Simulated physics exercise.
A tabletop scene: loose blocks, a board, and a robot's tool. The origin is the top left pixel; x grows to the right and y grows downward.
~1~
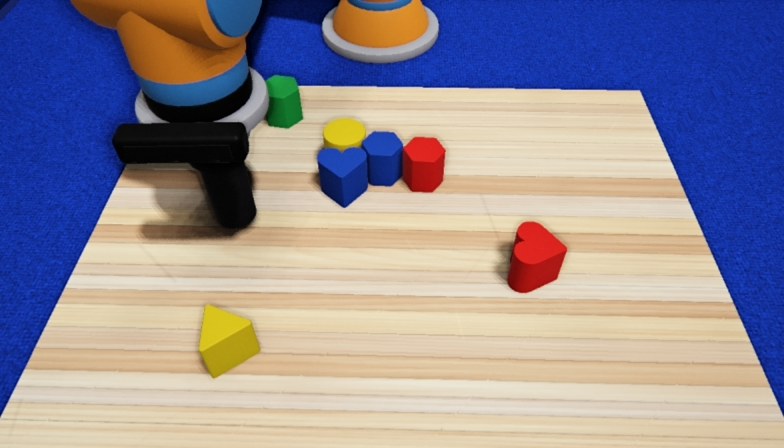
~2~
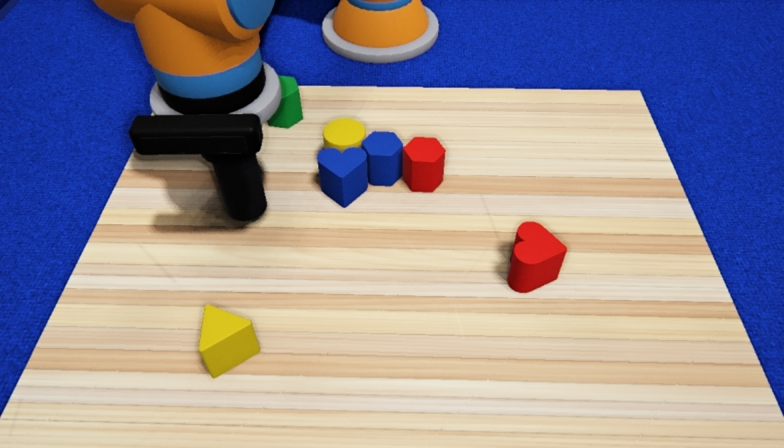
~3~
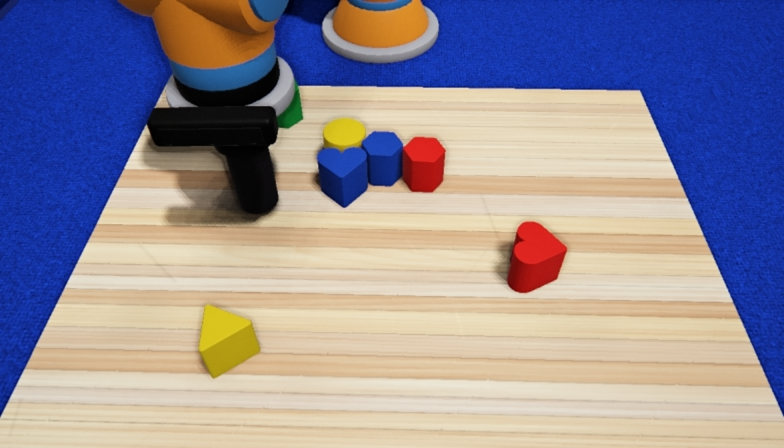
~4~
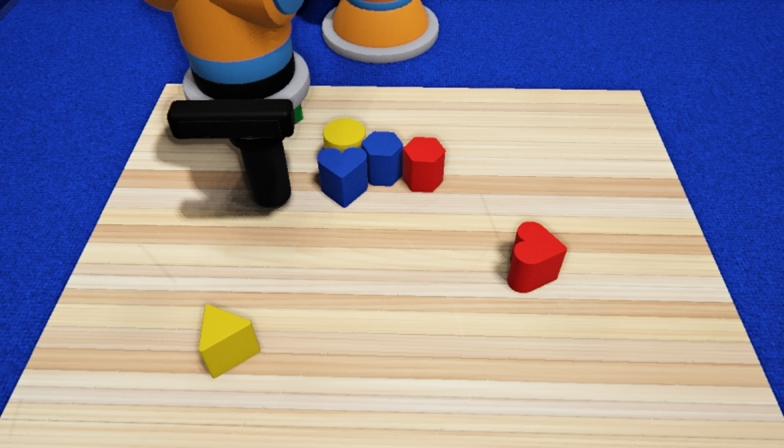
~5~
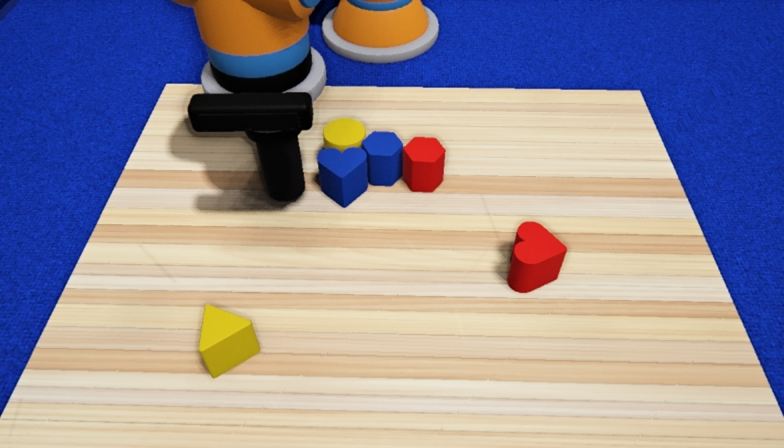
On a light wooden tabletop, a robot's black tool gliding right and slightly away toward a cluster of coloured blocks, touching none.
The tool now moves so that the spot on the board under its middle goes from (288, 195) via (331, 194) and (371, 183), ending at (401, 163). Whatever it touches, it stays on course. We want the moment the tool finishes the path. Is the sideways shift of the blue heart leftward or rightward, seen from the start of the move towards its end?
Measured against the direction from start to end, the blue heart shifts toward the right-hand side.
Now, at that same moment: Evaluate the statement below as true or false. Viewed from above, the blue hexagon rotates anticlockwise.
That is true.
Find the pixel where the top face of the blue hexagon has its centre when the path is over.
Expect it around (424, 113).
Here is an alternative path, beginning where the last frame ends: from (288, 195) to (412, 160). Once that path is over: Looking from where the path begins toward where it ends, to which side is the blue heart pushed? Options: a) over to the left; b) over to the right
The one that fits is b, over to the right.
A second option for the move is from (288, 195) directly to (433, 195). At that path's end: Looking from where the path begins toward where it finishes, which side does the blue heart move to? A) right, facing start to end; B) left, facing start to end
I'll go with A - right, facing start to end.
On the path given first. One third of the way, tool at (331, 187); blue heart at (371, 162), turned 15° clockwise; blue hexagon at (392, 139), turned 30° anticlockwise; red hexagon at (431, 148), turned 15° clockwise.
Two thirds of the way, tool at (371, 176); blue heart at (404, 164), turned 70° clockwise; blue hexagon at (399, 134), turned 55° anticlockwise; red hexagon at (435, 147), turned 30° clockwise.
At the end, tool at (401, 155); blue heart at (409, 164), turned 85° clockwise; yellow disc unmoved; blue hexagon at (424, 113), turned 70° anticlockwise; red hexagon at (442, 146), turned 20° clockwise.
